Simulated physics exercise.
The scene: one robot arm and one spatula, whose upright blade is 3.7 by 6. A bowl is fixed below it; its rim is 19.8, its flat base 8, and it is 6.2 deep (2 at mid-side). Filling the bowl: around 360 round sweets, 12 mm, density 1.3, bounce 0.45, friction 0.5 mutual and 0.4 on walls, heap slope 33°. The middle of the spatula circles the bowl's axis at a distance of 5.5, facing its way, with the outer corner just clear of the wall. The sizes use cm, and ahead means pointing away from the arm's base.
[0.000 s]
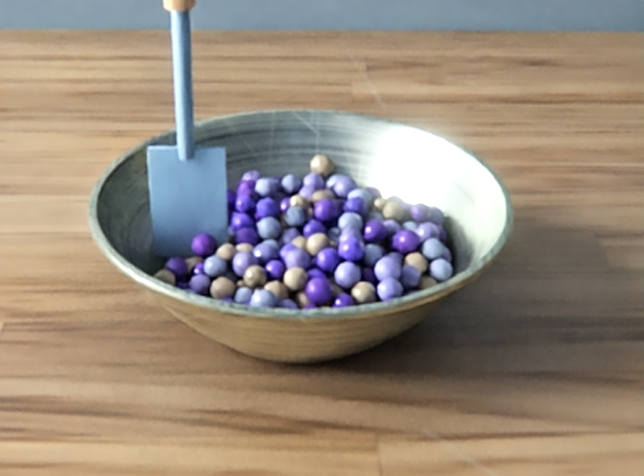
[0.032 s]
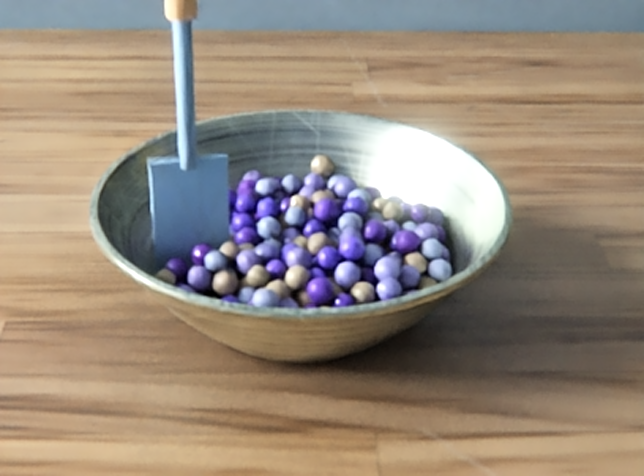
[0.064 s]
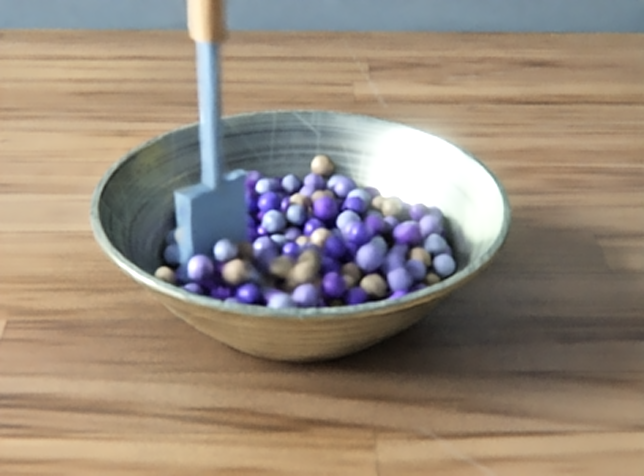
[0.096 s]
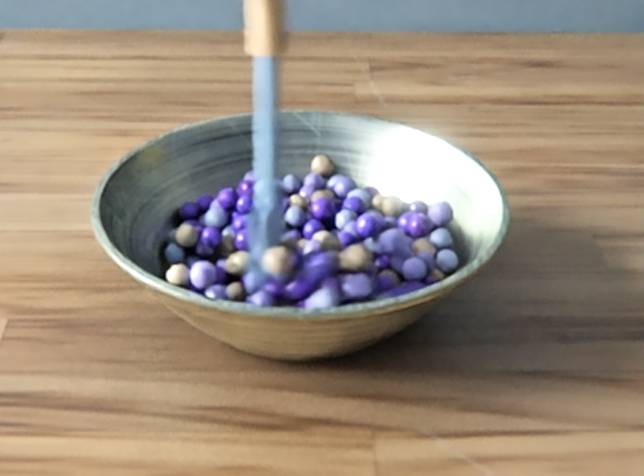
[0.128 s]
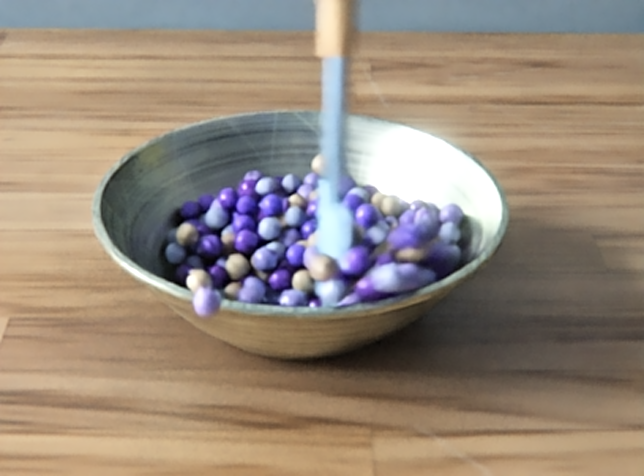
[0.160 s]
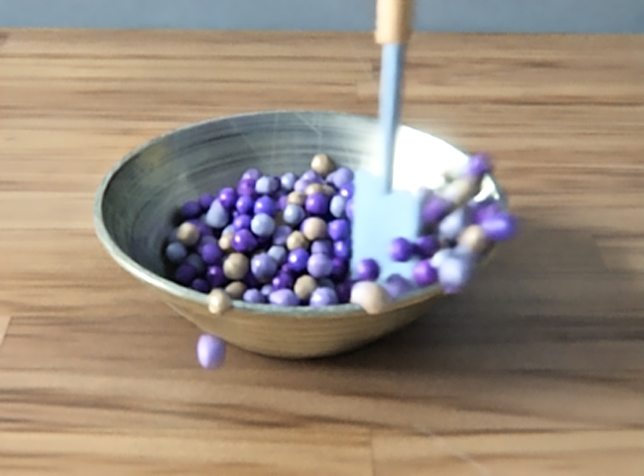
On a wooden tabletop with a blue-grey wall behind, seen from the front and slightly above, the camera stays still. A wide, flared grey-green bowl holds a heap of round sweets in purple, lavender, grey-blue and tan, with a blue spatula upright at its left. The spatula sweeps along the near side to the right, turning and pushing sweets up against the right rim, while a couple slip over the front edge.
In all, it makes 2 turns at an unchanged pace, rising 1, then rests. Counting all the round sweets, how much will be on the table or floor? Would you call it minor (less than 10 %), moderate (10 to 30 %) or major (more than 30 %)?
I would call it major.
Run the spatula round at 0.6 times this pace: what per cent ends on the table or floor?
Close to 20 in a hundred.
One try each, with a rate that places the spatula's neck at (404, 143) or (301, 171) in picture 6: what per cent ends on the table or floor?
Some 40 and 25 %.
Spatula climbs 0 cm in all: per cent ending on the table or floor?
Near 45 in a hundred.
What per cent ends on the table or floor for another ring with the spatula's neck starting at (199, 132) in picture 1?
40 %.
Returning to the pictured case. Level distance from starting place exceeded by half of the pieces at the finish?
Somewhere around 9 centimetres.
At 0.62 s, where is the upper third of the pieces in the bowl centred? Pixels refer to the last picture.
Close to pixel (339, 258).
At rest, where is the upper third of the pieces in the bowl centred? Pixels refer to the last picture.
Centre of top third: Approx. (316, 259).
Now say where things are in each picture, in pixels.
Spatula neck at (185, 119), 0° round; upper third of the load around (315, 237), from x 165 to 440, top at y 165; 358 in the bowl, in the first frame.
Spatula neck at (187, 129), 13° round; upper third of the load around (314, 239), from x 165 to 440, top at y 165, in the second frame.
Spatula neck at (213, 153), 43° round; upper third of the load around (314, 248), from x 165 to 445, top at y 165, in the third frame.
Spatula neck at (269, 168), 74° round; upper third of the load around (332, 249), from x 175 to 445, top at y 165, in the fourth frame.
Spatula neck at (335, 168), 105° round; upper third of the load around (360, 246), from x 175 to 450, top at y 165; 356 in the bowl, 2 in flight or on the tool, in the fifth frame.
Spatula neck at (390, 153), 136° round; upper third of the load around (404, 222), from x 175 to 500, top at y 165; 349 in the bowl, 9 in flight or on the tool, in the sixth frame.
By 0.39 s, 2° round, highest piece 9 above the table; 262 in the bowl, 55 on the table or floor, 41 in flight or on the tool.
By 0.62 s, 228° round, highest piece 9 above the table; 224 in the bowl, 120 on the table or floor, 14 in flight or on the tool.
By 0.94 s, 0° round, highest piece 4 above the table; 222 in the bowl, 136 on the table or floor.
By 1.64 s, 0° round, highest piece 4 above the table; 222 in the bowl, 136 on the table or floor.
Final count, 222 in the bowl, 136 on the table or floor. That is 38 % on the table or floor.
